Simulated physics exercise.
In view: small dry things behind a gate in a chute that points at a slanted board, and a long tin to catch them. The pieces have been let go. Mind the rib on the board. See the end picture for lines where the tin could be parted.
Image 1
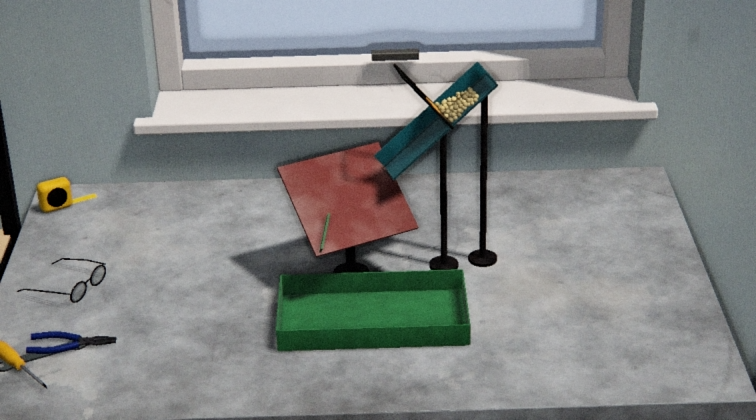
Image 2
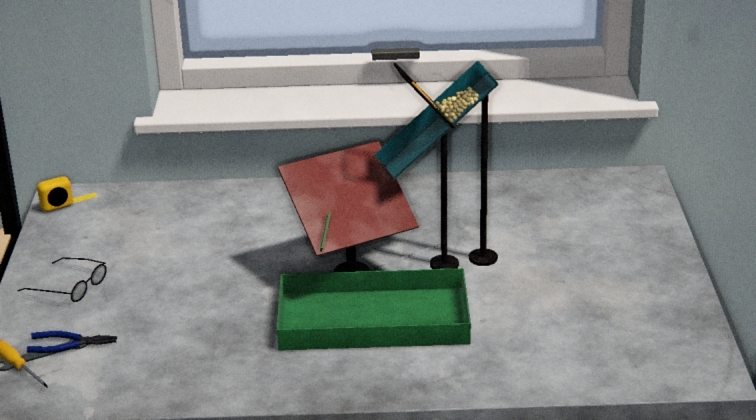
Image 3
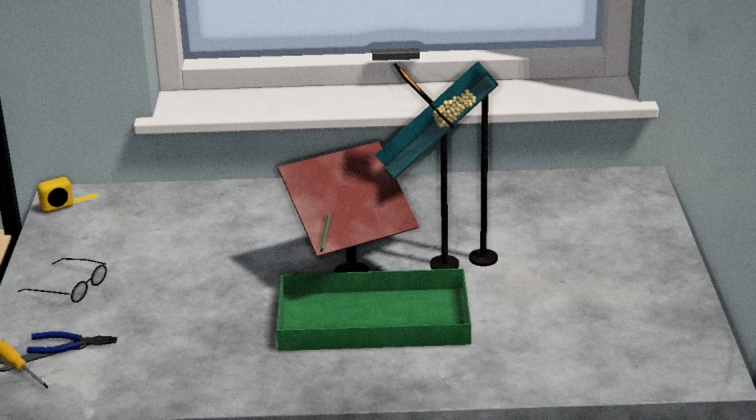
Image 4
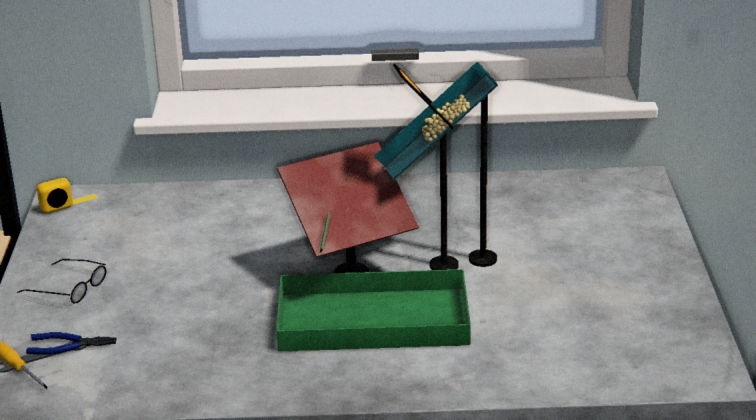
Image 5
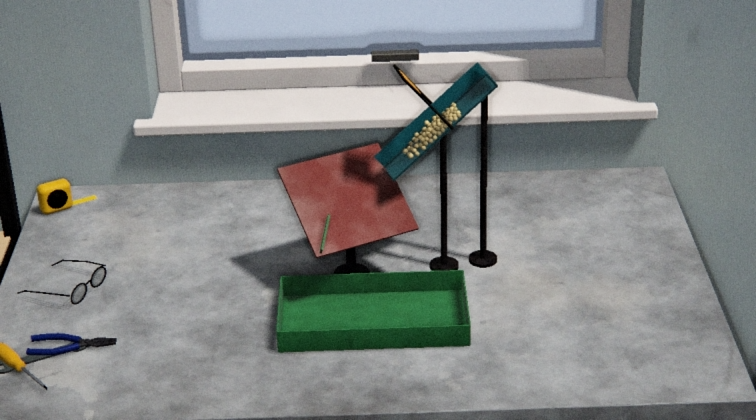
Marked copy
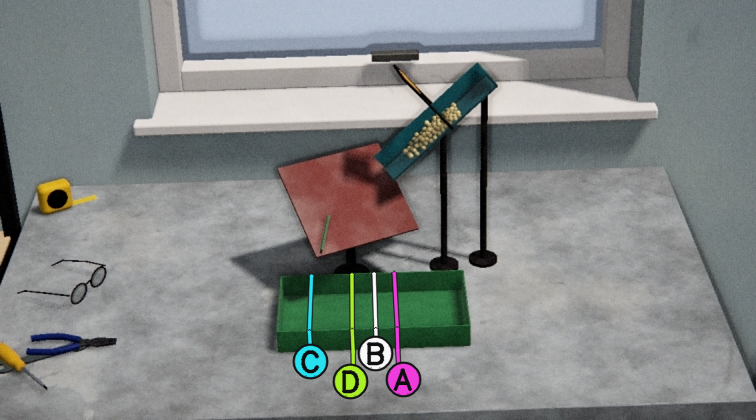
Pale, bean-like pieces slide in a loose cluster down a sloping teal chute, from near its raised right end to its lower left part, spreading out slightly while the camera stays still. The chute stands on thin black supports over a grey mottled tabletop by a window, seen from slightly above. Left of it is a tilted red board with a small green strip, with an empty green tray in front and a yellow tape measure, glasses, blue-handled pliers and a yellow-handled tool at far left.
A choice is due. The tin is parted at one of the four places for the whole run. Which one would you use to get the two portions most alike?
It is D.
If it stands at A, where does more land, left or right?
The left side.
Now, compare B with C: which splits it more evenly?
B.
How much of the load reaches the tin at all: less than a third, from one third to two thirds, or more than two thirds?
About that: More than two thirds.
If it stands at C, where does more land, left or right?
More lands on the right.
On the marked copy, line A crosses the front rim at (397, 328); line B crosses the front rim at (375, 328); line C crosses the front rim at (309, 331); line D crosses the front rim at (352, 329).
For line A, of what is caught, all but a few on the left of the divider, a small share on the right.
For line B, of what is caught, the bulk on the left of the divider, a small share on the right.
For line C, of what is caught, only a few on the left of the divider, all but a few on the right.
For line D, of what is caught, close to two thirds on the left of the divider, close to a third on the right.
